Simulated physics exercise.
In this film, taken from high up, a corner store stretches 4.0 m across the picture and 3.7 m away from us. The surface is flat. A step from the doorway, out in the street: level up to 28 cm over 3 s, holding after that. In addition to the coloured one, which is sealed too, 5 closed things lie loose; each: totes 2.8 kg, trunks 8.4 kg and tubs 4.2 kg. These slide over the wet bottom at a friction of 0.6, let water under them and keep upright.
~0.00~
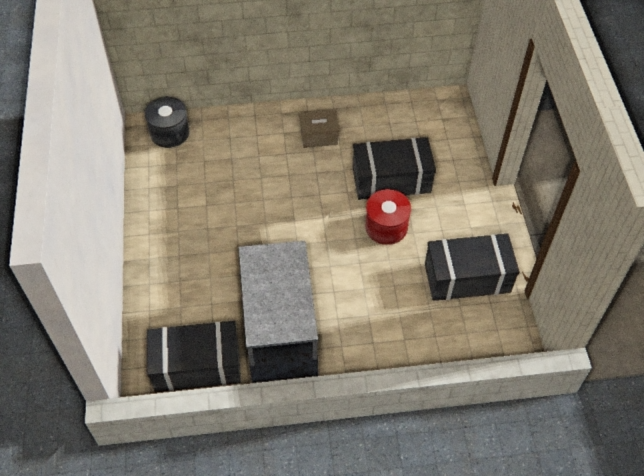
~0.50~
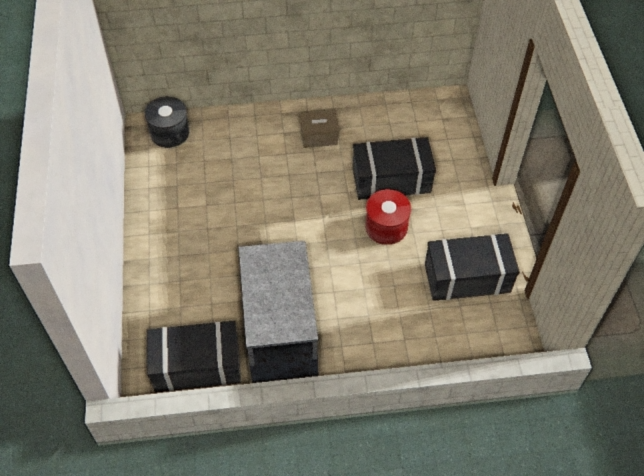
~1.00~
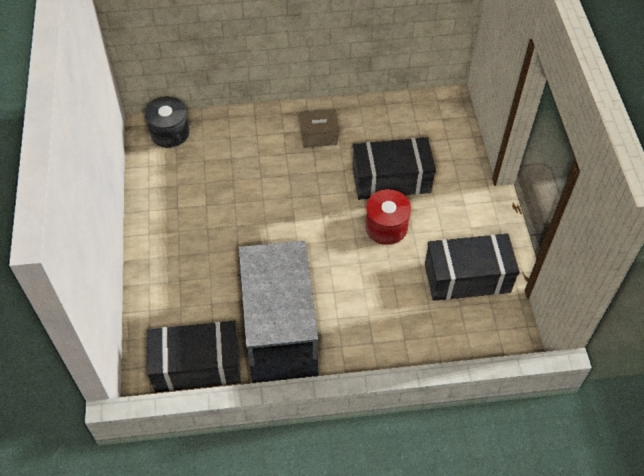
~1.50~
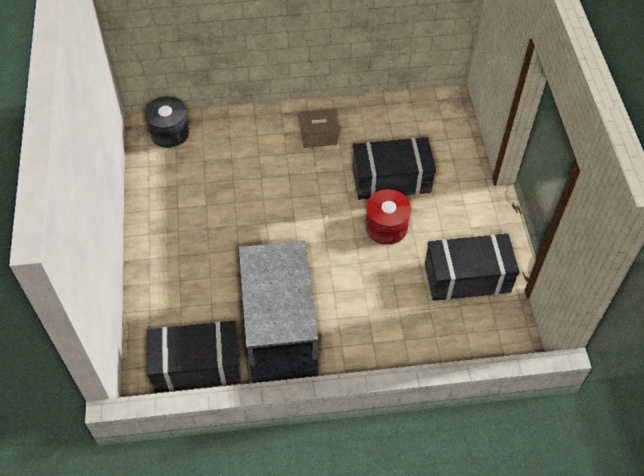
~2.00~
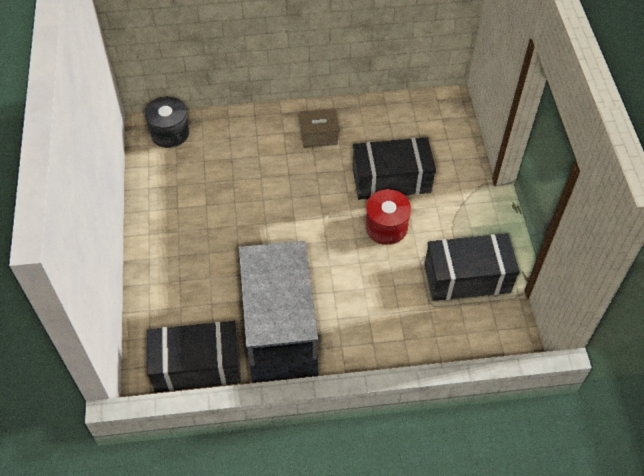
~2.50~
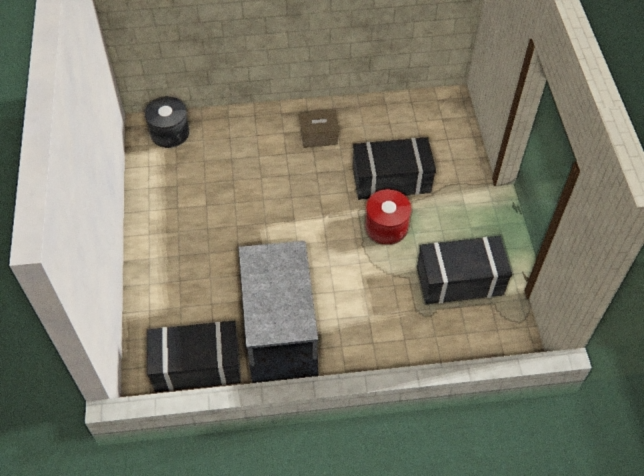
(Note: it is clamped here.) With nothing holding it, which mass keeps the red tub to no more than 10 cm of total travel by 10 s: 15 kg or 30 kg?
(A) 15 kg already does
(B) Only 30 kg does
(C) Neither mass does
Answer: C.
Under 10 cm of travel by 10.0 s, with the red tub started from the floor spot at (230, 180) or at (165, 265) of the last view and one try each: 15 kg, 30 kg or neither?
For the first spot both come up short, for the second both come up short.
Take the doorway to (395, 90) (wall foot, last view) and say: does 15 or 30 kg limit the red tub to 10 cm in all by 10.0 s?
The answer is that neither mass suffices.
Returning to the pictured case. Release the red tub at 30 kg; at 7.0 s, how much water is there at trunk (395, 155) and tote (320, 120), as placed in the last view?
First about 4 cm, second about 17 cm.
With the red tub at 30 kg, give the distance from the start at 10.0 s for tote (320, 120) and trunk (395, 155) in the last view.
Net displacement, in order: 140 cm; 50 cm.
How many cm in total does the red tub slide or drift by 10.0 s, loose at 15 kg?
I'd say roughly 400 centimetres in all.
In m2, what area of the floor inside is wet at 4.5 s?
Roughly 11.0 m2 of it is wet.
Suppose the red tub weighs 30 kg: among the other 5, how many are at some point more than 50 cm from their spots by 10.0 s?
The count comes to 4.
After 3.5 s the red tub would be 40 cm from its start with 15 kg and 1 cm from its start with 30 kg; 9 cm of water round it then.
After 4.5 s the red tub would be 111 cm from its start with 15 kg and 24 cm from its start with 30 kg; 8 cm of water round it then.
After 7.0 s the red tub would be 224 cm from its start with 15 kg and 25 cm from its start with 30 kg; 9 cm of water round it then.
After 10.0 s the red tub would be 245 cm from its start with 15 kg and 52 cm from its start with 30 kg; 16 cm of water round it then.
